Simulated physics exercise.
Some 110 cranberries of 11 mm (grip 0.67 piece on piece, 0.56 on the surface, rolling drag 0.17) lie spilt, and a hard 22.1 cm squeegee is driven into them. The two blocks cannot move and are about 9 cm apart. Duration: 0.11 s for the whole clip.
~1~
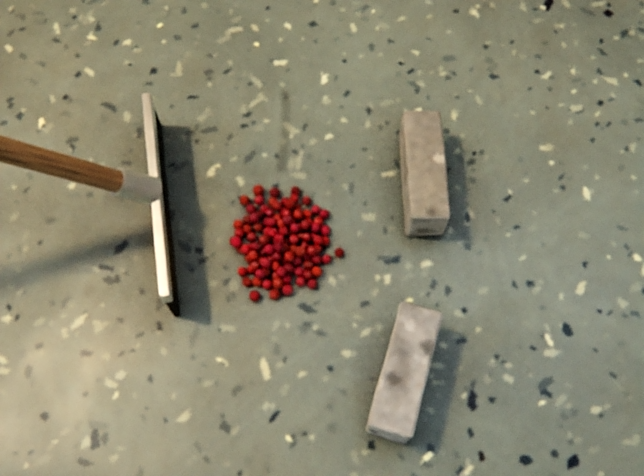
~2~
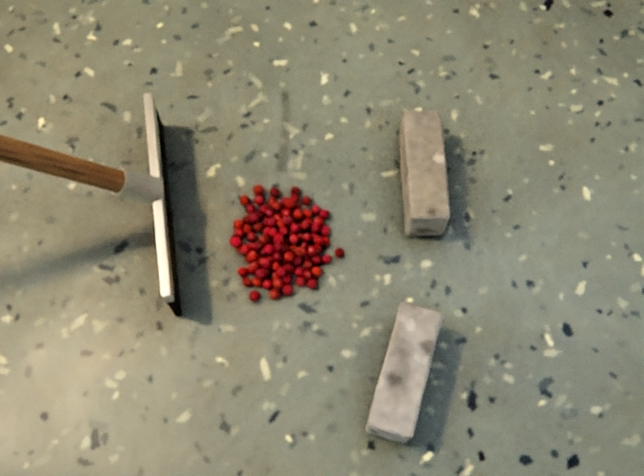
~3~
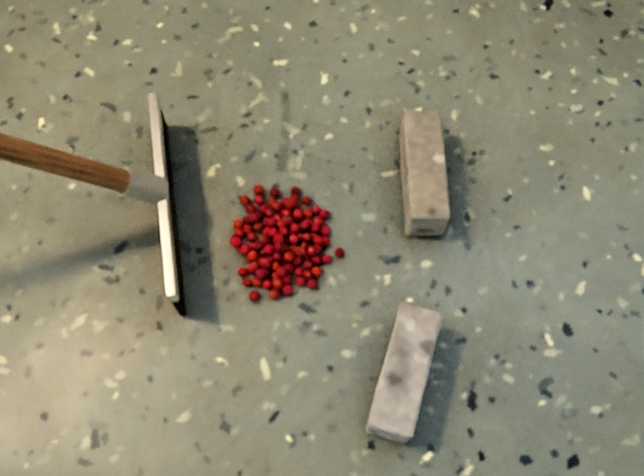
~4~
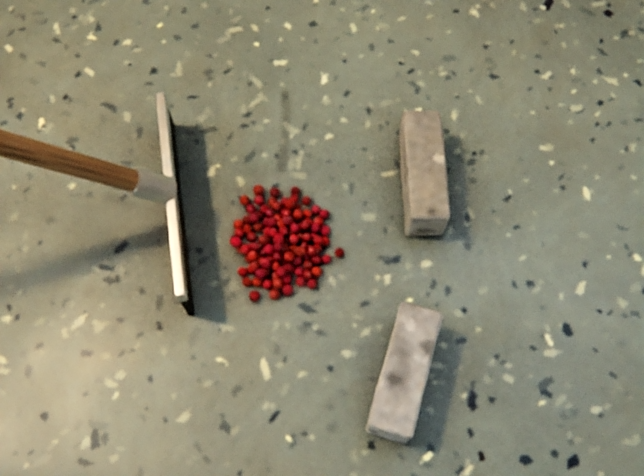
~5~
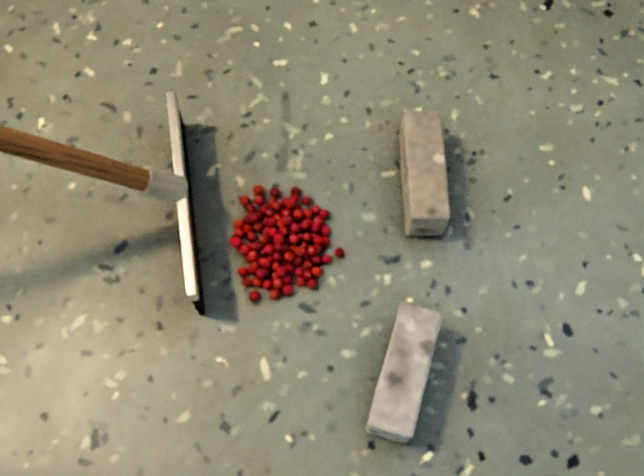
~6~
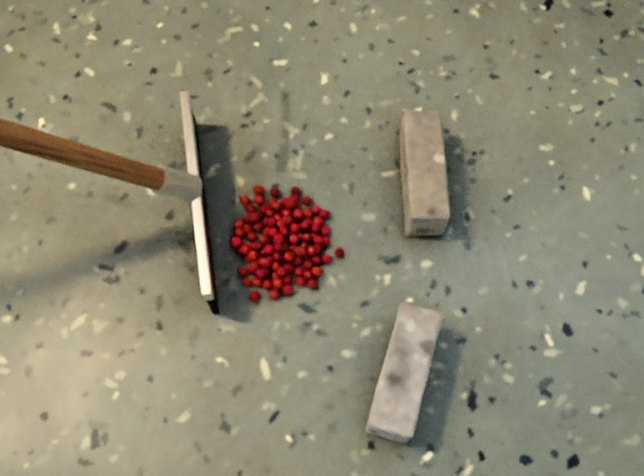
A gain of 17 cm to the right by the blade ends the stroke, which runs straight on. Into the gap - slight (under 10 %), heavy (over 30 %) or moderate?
Moderate.
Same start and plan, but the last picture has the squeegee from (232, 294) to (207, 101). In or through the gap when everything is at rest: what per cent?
Gap share: 30 in a hundred.
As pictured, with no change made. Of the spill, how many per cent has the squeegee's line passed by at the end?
Roughly 0 per cent.
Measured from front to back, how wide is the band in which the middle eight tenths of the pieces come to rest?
14 cm.
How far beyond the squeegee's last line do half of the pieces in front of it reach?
I'd say close to 5 cm ahead of the line.
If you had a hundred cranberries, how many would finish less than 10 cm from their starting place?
I'd put it near 25 per cent.
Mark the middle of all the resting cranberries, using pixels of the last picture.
Near (383, 236).
Then, 0.17 s after the last picture, squeegee 14 cm from its start, spill 13 cm wide; held up before the blocks 100 %.
Then, 0.33 s after the last picture, squeegee 18 cm from its start, spill 17 cm wide; in or through the gap 10 %, held up before the blocks 85 %.
Then, 0.48 s after the last picture, squeegee 18 cm from its start, spill 18 cm wide; in or through the gap 15 %, round the far block 5 %, held up before the blocks 85 %.
In the end, in or through the gap 15 %, round the near block 0 %, round the far block 5 %, held up before the blocks 85 %.
